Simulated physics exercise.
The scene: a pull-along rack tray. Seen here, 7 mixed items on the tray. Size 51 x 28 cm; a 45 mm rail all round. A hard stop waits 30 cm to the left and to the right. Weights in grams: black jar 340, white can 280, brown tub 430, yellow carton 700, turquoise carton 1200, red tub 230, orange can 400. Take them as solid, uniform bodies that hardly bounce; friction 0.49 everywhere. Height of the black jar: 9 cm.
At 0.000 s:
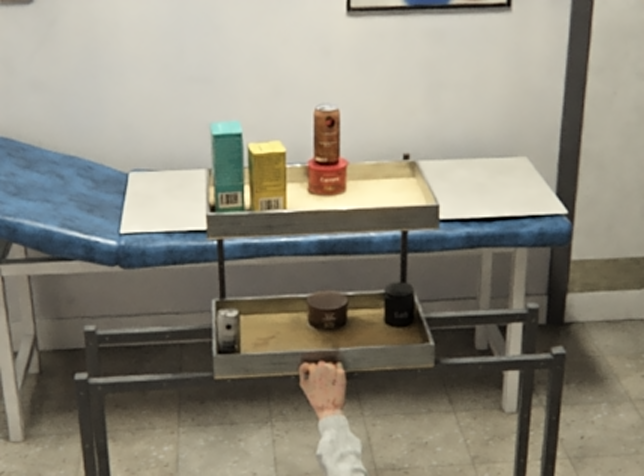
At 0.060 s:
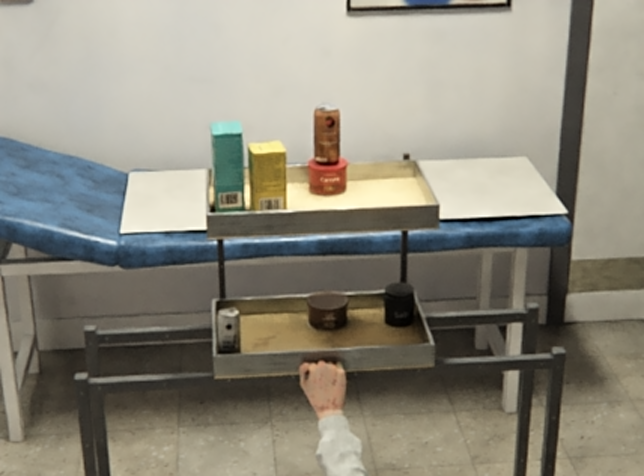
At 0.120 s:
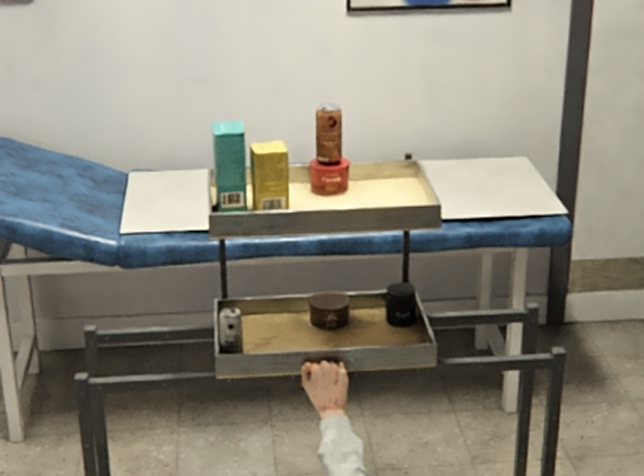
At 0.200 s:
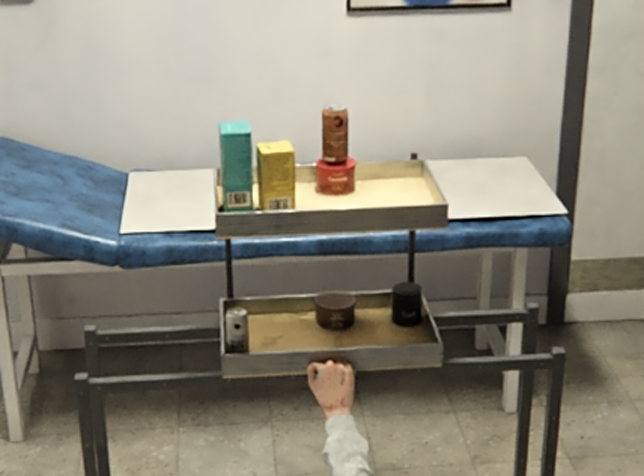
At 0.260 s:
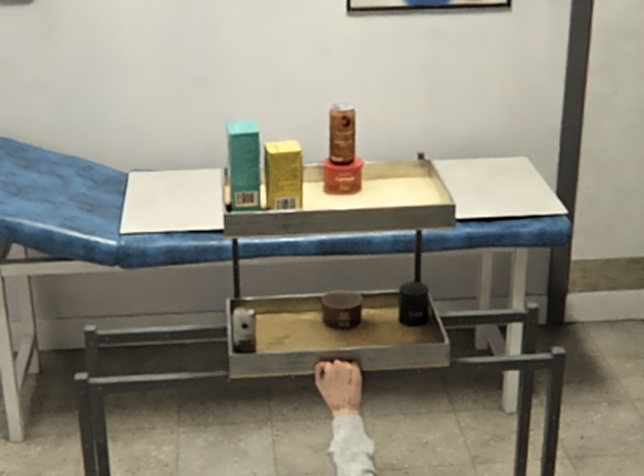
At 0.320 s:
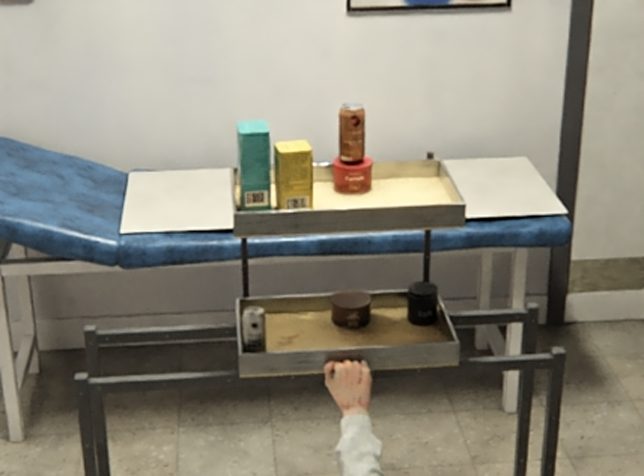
We see a two-level rack tray holding cartons, tubs, cans and a black jar in front of a blue padded table; a hand gripping the lower tray's front edge stays almost still, then slides the rack slightly right.
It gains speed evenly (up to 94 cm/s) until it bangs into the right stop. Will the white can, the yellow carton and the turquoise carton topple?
The white can falls over, the yellow carton falls over, the turquoise carton falls over.
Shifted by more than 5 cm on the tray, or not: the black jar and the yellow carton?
The black jar keeps its place; the yellow carton ends elsewhere.
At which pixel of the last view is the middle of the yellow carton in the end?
Near (480, 186).
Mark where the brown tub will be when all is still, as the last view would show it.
Around (475, 304).
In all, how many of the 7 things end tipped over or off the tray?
In all, 4.
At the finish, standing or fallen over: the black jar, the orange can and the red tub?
The black jar is still upright; the orange can topples; the red tub stays upright.
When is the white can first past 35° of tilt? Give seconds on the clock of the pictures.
Near 0.9 s.
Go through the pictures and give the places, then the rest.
In the first frame, tray midway; white can (229, 335); yellow carton (268, 180); turquoise carton (228, 169).
In the second frame, tray midway; red tub (328, 176); orange can (327, 134).
In the third frame, tray midway; black jar (401, 305); brown tub (329, 311).
In the fourth frame, tray 2 cm right; red tub (336, 176); orange can (335, 134).
In the fifth frame, tray 4 cm right; black jar (414, 304); brown tub (342, 311).
In the sixth frame, tray 6 cm right; white can (254, 334); yellow carton (294, 178); turquoise carton (254, 168).
After 0.72 s, tray 30 cm right; turquoise carton leaning 5° near (375, 162); white can leaning 3° near (370, 327); yellow carton slid 4 cm near (414, 173).
After 0.82 s, tray 30 cm right; white can leaning 29° near (387, 325); turquoise carton leaning 23° near (392, 160); yellow carton leaning 7° near (434, 171).
After 1.02 s, tray 30 cm right; white can on its side near (411, 338); yellow carton leaning 56° near (464, 172); turquoise carton leaning 54° near (416, 165).
At rest (2.3 s), tipped over on the tray, white can, yellow carton, turquoise carton and orange can; not toppled but over 5 cm from the start, brown tub and red tub; the last one in place, give or take 5 cm. In the last view, white can near (411, 338), yellow carton near (480, 186).
